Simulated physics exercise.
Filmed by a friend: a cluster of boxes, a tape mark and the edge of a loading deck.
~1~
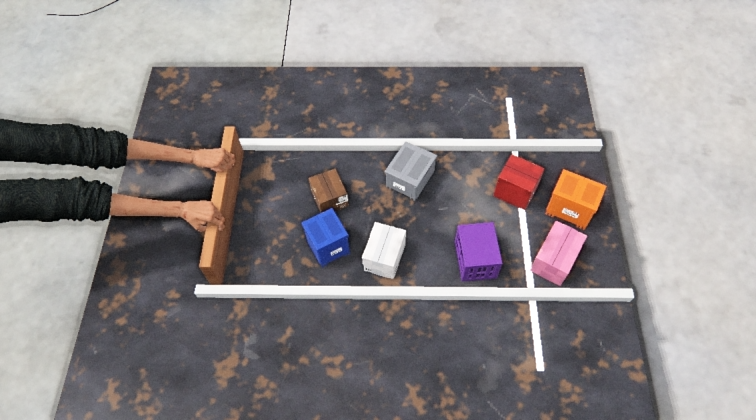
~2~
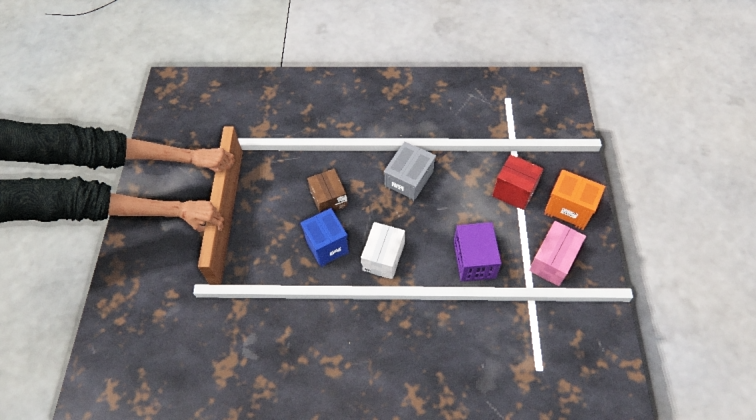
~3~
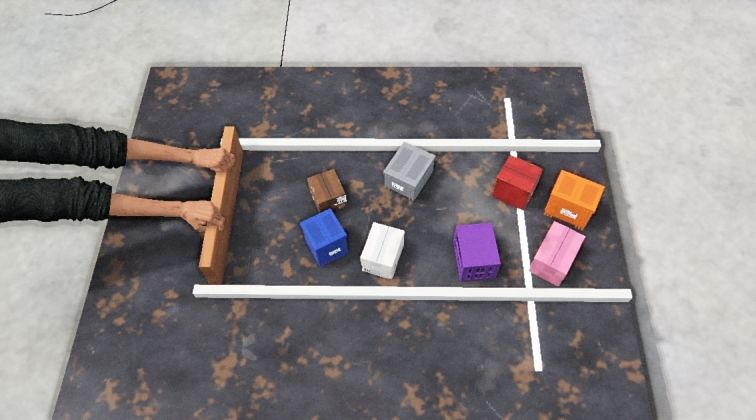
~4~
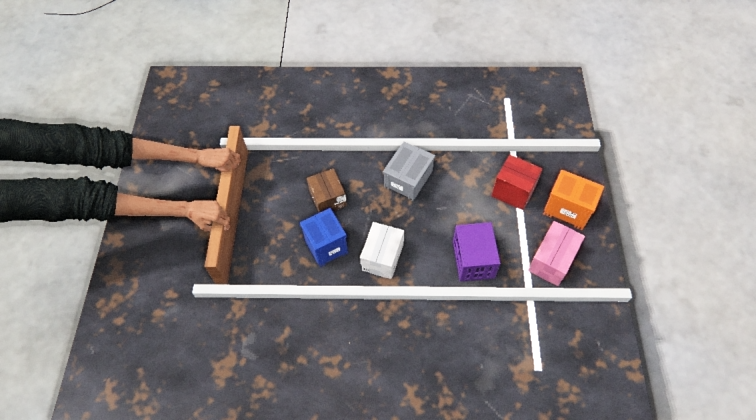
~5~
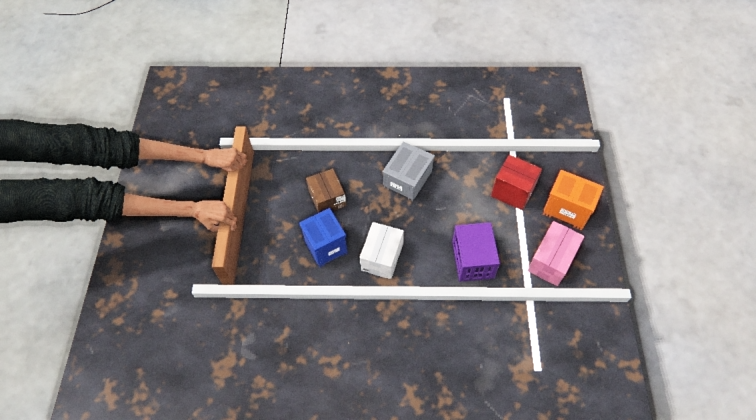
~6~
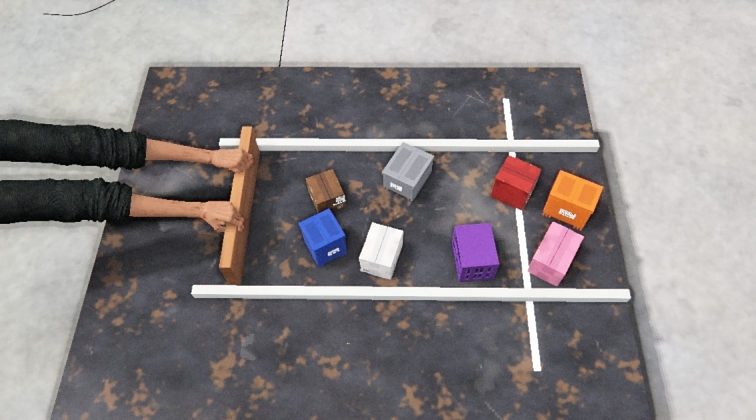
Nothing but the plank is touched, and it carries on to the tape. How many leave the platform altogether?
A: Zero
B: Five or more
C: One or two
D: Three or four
Option C: One or two.
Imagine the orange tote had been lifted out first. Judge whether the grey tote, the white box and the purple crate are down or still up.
The grey tote is still up, the white box is still up and the purple crate is still up.
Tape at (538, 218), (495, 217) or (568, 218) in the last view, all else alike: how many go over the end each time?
You'd get 3, then 0, then 5.
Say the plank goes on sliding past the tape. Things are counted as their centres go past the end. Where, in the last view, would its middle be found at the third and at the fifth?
(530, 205), then (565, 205).
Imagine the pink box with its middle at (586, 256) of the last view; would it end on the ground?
Note: Pink box leaves the top.
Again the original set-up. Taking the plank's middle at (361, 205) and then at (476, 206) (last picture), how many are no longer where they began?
Note: First position 3; second position 7.
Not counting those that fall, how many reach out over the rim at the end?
Tally: 2.
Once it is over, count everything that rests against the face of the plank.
I count 3 of them.
Soon after, none off yet; orange tote at rest near (571, 201); pink box at rest near (555, 254); red box at rest near (516, 183).
Then, none off yet; orange tote at rest near (571, 201); pink box moved about its own width near (591, 252); red box moved a little near (520, 185).
By the end, the number that fall off is one or two; fallen, pink box.
